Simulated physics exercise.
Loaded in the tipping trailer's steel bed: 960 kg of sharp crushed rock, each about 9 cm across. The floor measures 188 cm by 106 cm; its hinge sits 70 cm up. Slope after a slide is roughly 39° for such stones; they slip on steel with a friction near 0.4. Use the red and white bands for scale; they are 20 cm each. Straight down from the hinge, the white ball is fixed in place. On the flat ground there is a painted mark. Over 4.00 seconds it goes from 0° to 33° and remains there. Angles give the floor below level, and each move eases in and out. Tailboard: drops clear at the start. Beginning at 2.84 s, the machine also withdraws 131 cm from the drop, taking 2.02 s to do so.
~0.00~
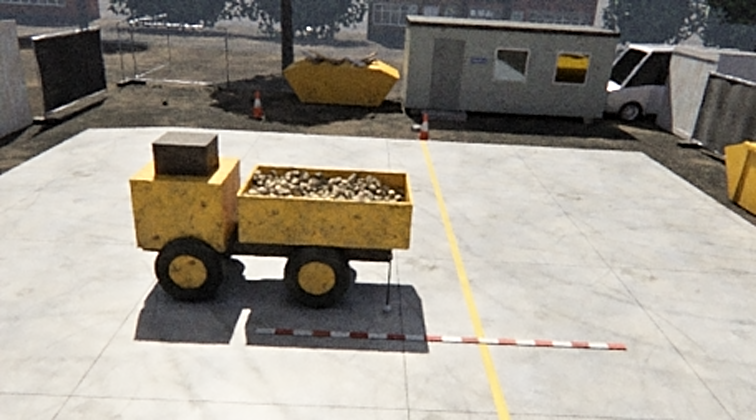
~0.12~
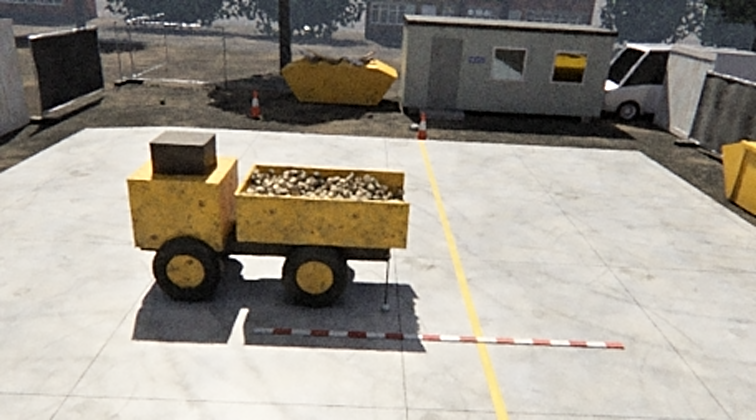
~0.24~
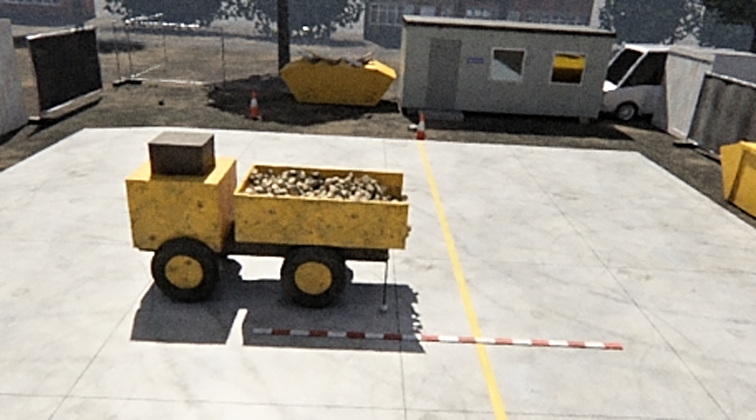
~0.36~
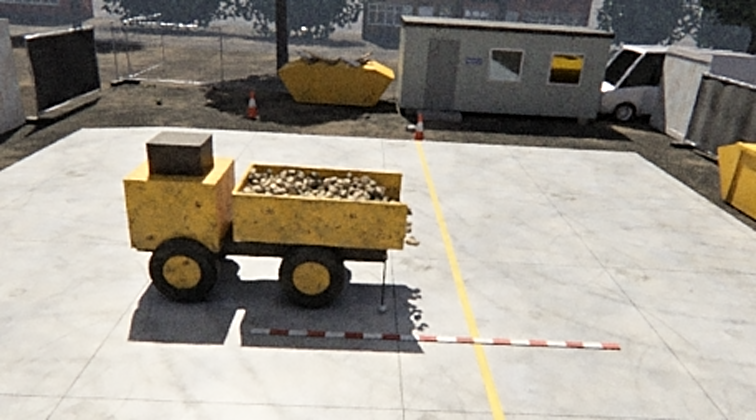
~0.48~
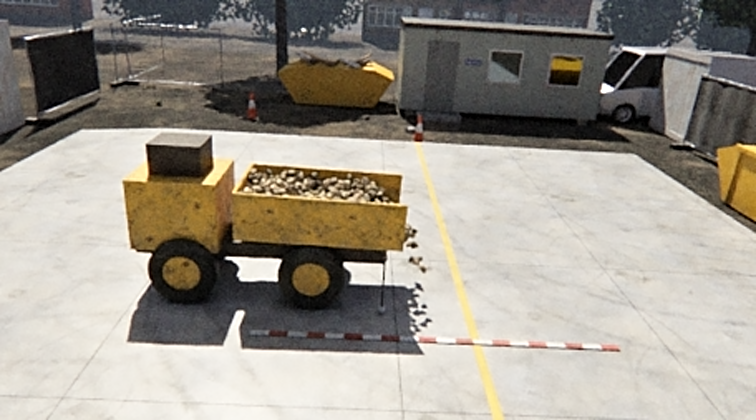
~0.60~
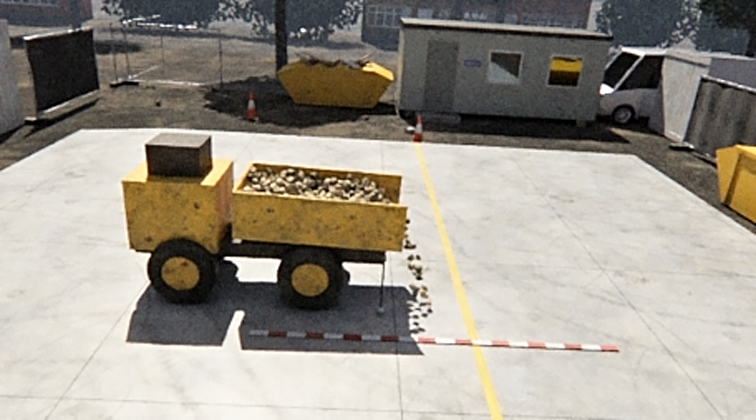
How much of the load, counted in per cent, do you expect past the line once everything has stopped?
I expect around 0 per cent past the line.
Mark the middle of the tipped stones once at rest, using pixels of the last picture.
(389, 280).
After 3.0 s the floor is at 28°; 72 % in the bed, 27 % short of the line, 1 % past the line; the foremost stones are at (464, 284).
After 4.1 s the floor is at 33°; 7 % in the bed, 92 % short of the line, 1 % past the line; the foremost stones are at (474, 290).
After 5.3 s the floor is at 33°; 0 % in the bed, 99 % short of the line, 1 % past the line; the foremost stones are at (474, 290).
After 8.2 s the floor is at 33°; 0 % in the bed, 99 % short of the line, 1 % past the line; the foremost stones are at (474, 290).
